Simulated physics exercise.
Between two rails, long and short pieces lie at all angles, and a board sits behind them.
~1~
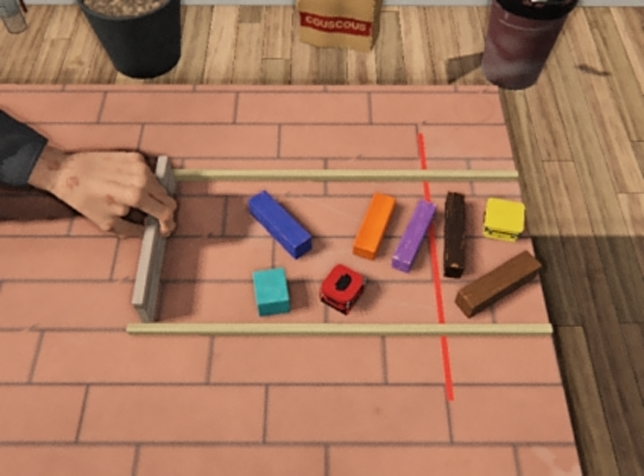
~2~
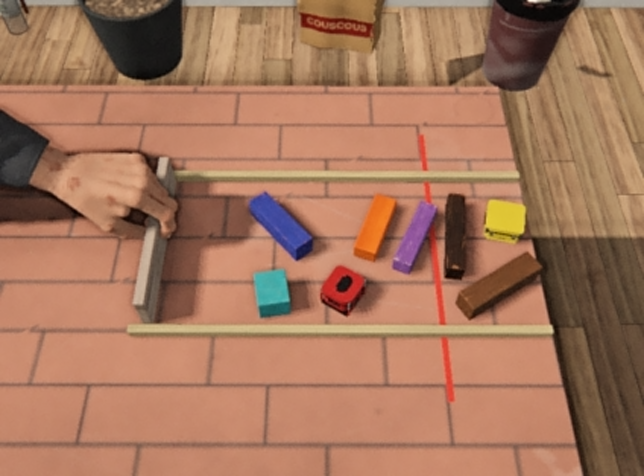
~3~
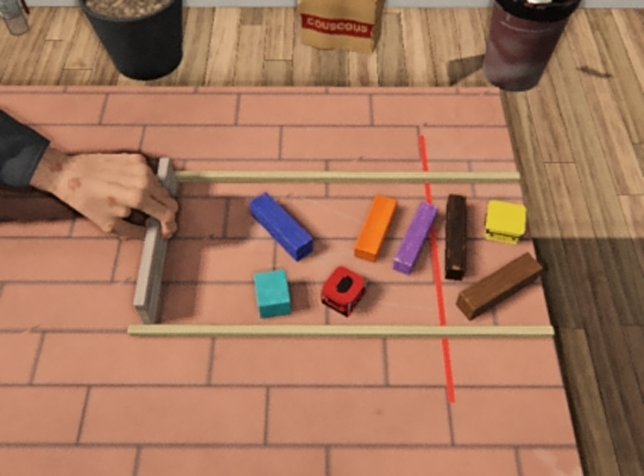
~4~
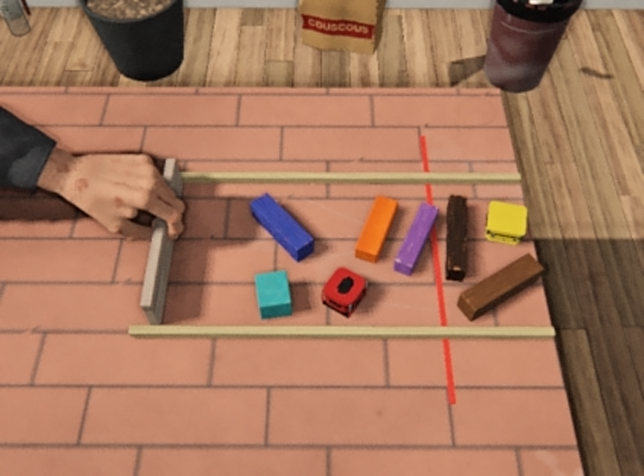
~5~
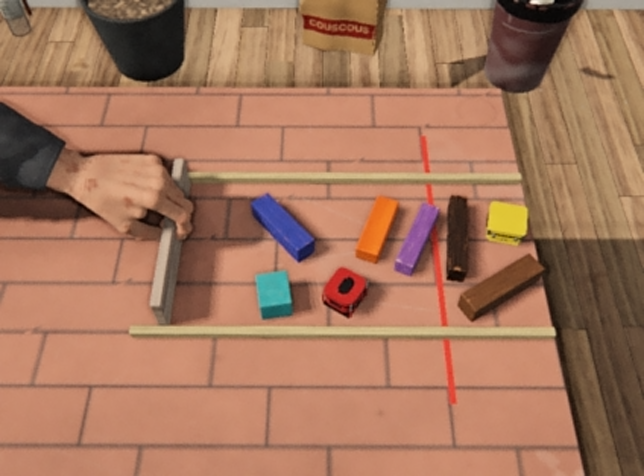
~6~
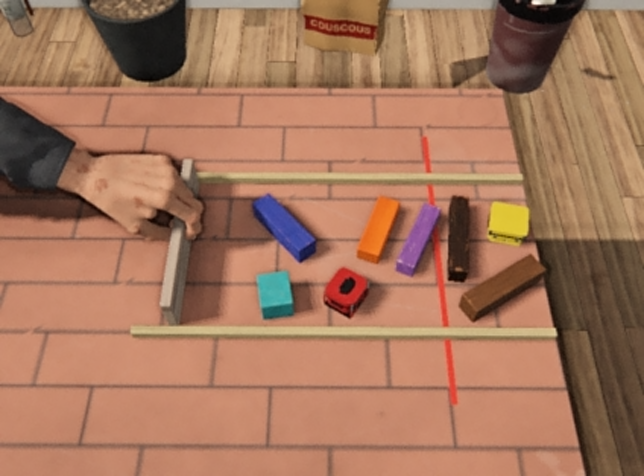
The clip shows coloured blocks and bars scattered between two rails on a brick-patterned surface, some beyond a red line. A hand holding a grey board at the left slides it slightly rightward, while the pieces stay essentially still.
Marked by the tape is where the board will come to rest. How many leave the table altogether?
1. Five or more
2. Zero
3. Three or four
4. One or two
The answer is 2.
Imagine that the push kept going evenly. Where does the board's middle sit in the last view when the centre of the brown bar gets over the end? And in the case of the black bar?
The brown bar puts it at (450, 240), the black bar at (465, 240).
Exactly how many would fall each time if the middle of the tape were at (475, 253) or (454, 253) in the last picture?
You'd get 3 the first time and 2 the second.
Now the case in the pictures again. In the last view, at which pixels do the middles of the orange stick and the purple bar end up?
Near (468, 228) and (491, 240).
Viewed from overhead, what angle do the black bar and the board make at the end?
Angle: Around 0°.
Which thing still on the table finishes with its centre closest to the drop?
It's the yellow case.
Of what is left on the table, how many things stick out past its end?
2 overhanging.
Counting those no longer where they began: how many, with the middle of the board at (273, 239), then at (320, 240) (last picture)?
The first number is 2, the next one 3.
A little later, none off yet; yellow case at rest near (507, 225); brown bar at rest near (502, 288); black bar at rest near (458, 238).
Next, none off yet; yellow case at rest near (507, 225); brown bar moving near (512, 286); black bar shifted a little near (473, 237).
When it is over, the number that fall off is zero.
